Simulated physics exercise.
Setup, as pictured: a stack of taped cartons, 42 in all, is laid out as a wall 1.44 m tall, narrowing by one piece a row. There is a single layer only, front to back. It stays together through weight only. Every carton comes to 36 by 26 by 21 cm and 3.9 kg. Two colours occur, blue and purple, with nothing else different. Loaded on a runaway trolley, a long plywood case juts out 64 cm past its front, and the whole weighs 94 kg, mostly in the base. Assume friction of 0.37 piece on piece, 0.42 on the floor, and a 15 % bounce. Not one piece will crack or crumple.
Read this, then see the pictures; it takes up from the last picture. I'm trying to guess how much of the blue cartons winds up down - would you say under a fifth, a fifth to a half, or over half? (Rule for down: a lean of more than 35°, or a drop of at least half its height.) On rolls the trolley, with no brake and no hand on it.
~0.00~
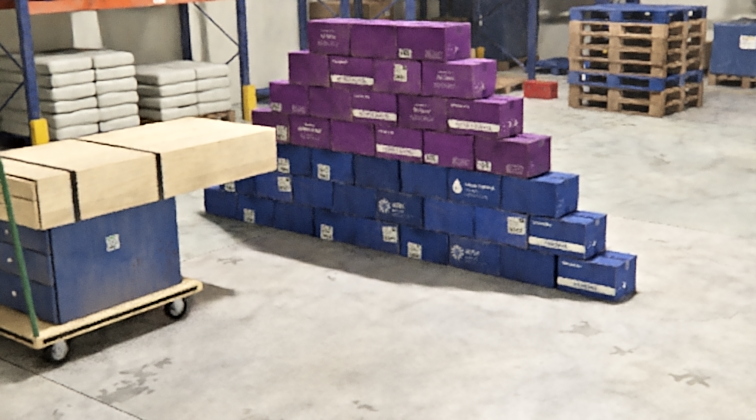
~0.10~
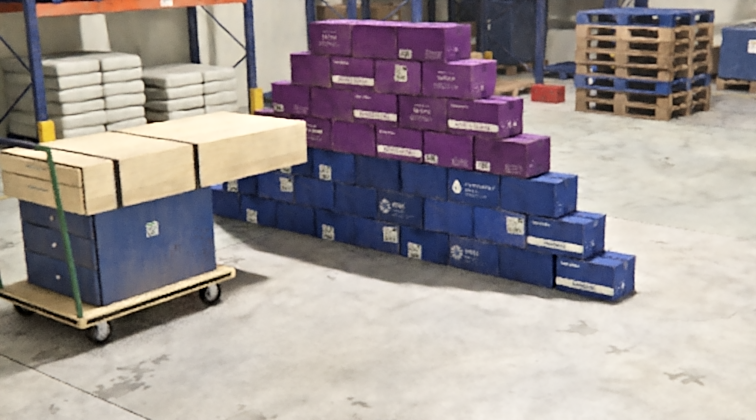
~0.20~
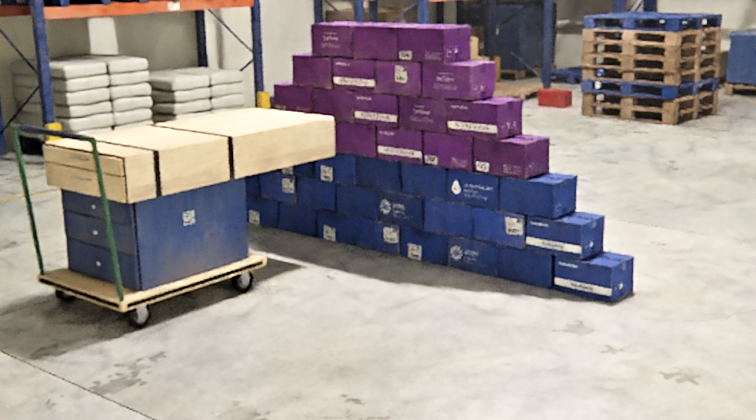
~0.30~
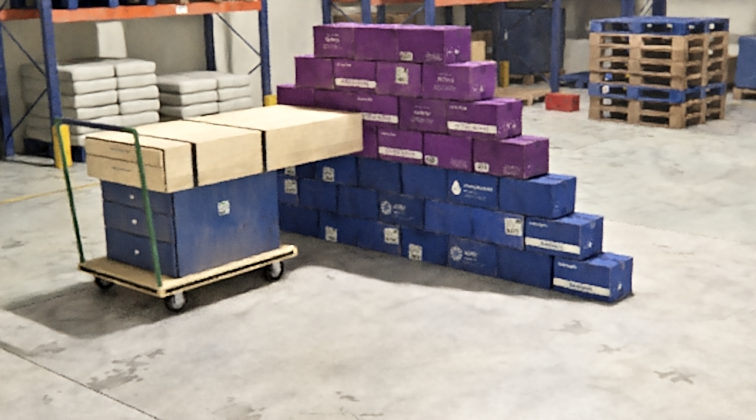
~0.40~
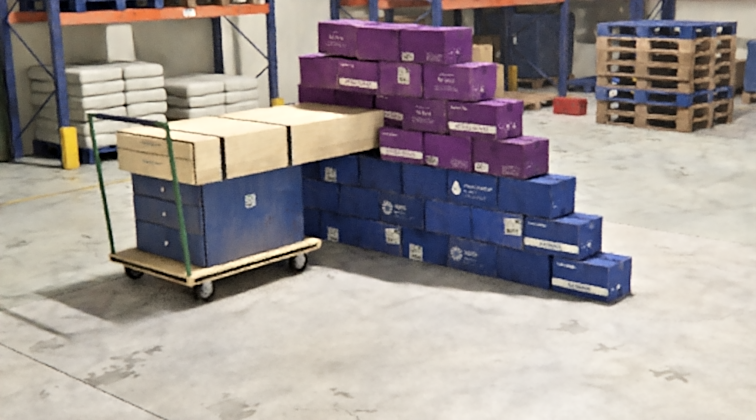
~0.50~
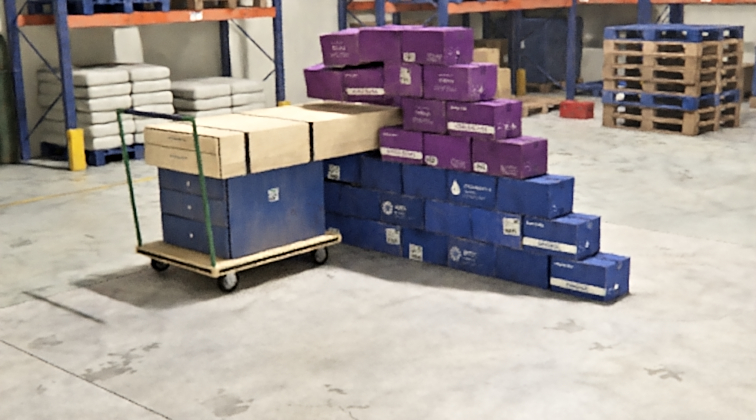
The down tally is going to be under one in five.
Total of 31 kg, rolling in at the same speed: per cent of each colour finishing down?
Colour by colour that makes blue 10, purple 70 percent.
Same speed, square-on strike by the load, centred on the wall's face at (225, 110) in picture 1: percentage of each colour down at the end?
For blue it's 0 per cent, for purple 10 per cent.
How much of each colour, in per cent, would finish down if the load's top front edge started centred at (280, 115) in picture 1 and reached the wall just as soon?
Blue 10%, purple 70%.
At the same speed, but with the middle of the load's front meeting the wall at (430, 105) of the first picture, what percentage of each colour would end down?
That hit would leave blue at 0 and purple at 50 per cent down.
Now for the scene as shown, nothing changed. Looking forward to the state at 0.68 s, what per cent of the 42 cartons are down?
By that time it is 15 percent.
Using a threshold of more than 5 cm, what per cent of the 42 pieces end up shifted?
55 percent.
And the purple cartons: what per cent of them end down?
Colour purple - 70 percent down at the end.
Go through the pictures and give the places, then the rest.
In the first frame (places mark the middle of the side facing us; the camera moves round a little), load (268, 143) 78 cm short of the wall; top blue carton (474, 188); top purple carton (421, 43); nothing disturbed.
The second frame shows load (299, 135) 53 cm short of the wall; top blue carton (473, 188).
The third frame shows load (328, 130) 28 cm short of the wall; top blue carton (472, 189).
The fourth frame shows load (356, 125) 39 mm short of the wall; top blue carton (472, 190).
The fifth frame shows load (378, 122) 16 cm into the wall's line; top blue carton (472, 190); steepest lean 4°, the carton at (318, 72); 9 disturbed, none down.
The sixth frame shows load (398, 119) 34 cm into the wall's line; top blue carton (471, 190); top purple carton (423, 47); 12 disturbed, none down.
After 0.68 s, load 65 cm past the wall's line, still rolling; none of the 24 blue cartons down (6 of 42 in all colours); top blue carton unmoved; top purple carton shifted 27 mm.
After 0.90 s, load 88 cm past the wall's line, still rolling; none of the 24 blue cartons down (8 of 42 in all colours); top blue carton unmoved; top purple carton leaning 3°.
After 1.40 s, load 1.11 m past the wall's line, still rolling; none of the 24 blue cartons down (11 of 42 in all colours); top blue carton unmoved; top purple carton leaning 20°.
At rest (2.7 s), load 1.11 m past the wall's line, stopped; none of the 24 blue cartons down (12 of 42 in all colours); top blue carton unmoved; top purple carton upside down. That is 0 per cent. As the last picture would show them, middles, top blue carton near (484, 186), top purple carton near (273, 269).
